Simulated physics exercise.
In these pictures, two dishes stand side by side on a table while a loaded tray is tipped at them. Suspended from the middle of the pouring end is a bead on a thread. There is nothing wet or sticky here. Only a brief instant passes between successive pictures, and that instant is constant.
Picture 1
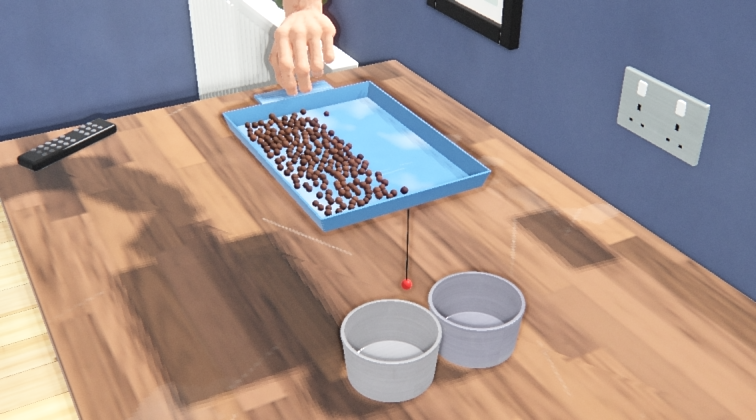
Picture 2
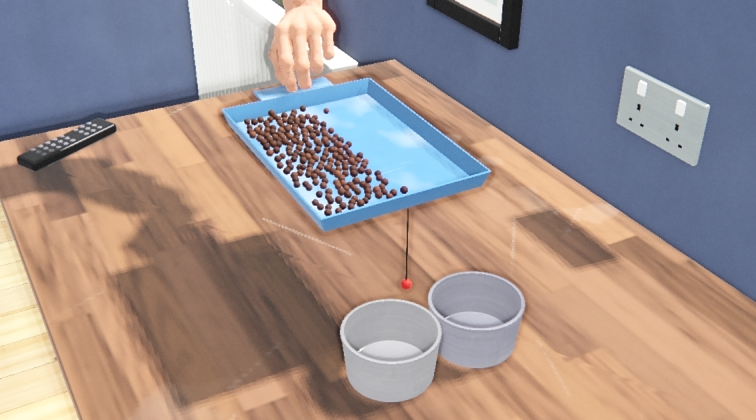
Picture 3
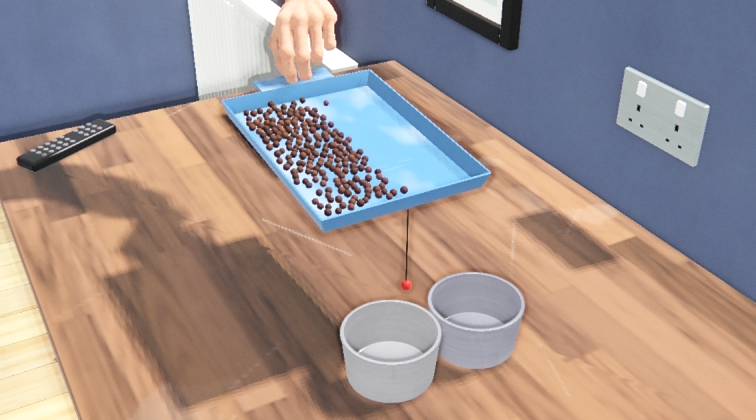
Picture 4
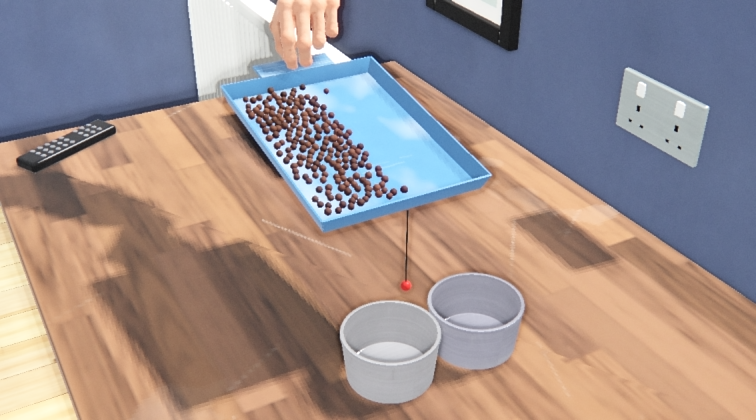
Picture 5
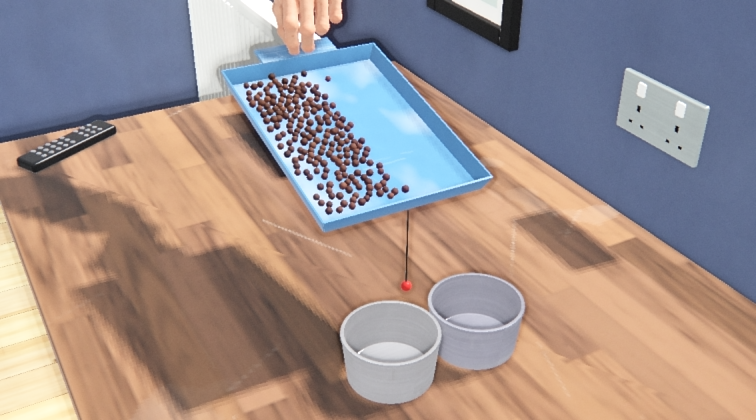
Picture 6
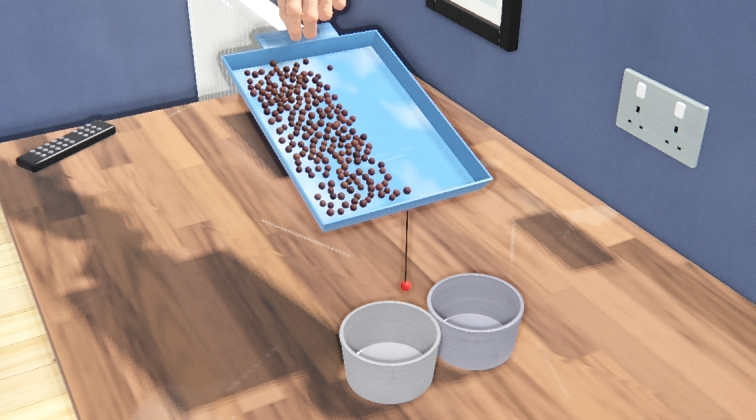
A hand raised the back of a blue tray, tilting it gradually toward two grey dishes on a wooden table, while the small brown balls stayed bunched along its left side above a hanging red bead.
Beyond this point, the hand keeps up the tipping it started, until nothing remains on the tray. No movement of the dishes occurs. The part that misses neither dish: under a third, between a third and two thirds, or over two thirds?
What lands in the dishes tops two thirds of the load.
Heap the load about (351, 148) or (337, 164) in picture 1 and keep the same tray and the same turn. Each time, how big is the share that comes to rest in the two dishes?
You'd get about 90 per cent first and about 90 per cent second.
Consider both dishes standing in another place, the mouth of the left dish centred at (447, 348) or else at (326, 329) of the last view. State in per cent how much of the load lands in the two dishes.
Trial 1 around 40 percent, trial 2 around 20 percent.
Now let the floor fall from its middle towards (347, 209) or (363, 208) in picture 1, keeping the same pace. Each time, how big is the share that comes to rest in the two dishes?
In order, some 30 % and some 40 %.
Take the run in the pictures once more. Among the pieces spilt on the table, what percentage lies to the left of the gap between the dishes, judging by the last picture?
It amounts to some 50 percent.
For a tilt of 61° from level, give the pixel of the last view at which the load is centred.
Roughly at (389, 199).
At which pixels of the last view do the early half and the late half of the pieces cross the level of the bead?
About (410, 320) to begin with, then about (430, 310).
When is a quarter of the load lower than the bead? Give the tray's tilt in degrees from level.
Angle: Close to 100°.
Shortly afterwards, tray tipped steeply; all but a few on the tray; a little in the air.
Next, tray tipped right over; near half on the tray; a little in the left dish; a little in the right dish; only a few outside both; near a third in the air.
Some moments later, tray tipped past a quarter turn; near half in the left dish; near a third in the right dish; a little outside both.
In the end, tray tipped past a quarter turn; near half in the left dish; near a third in the right dish; a little outside both.
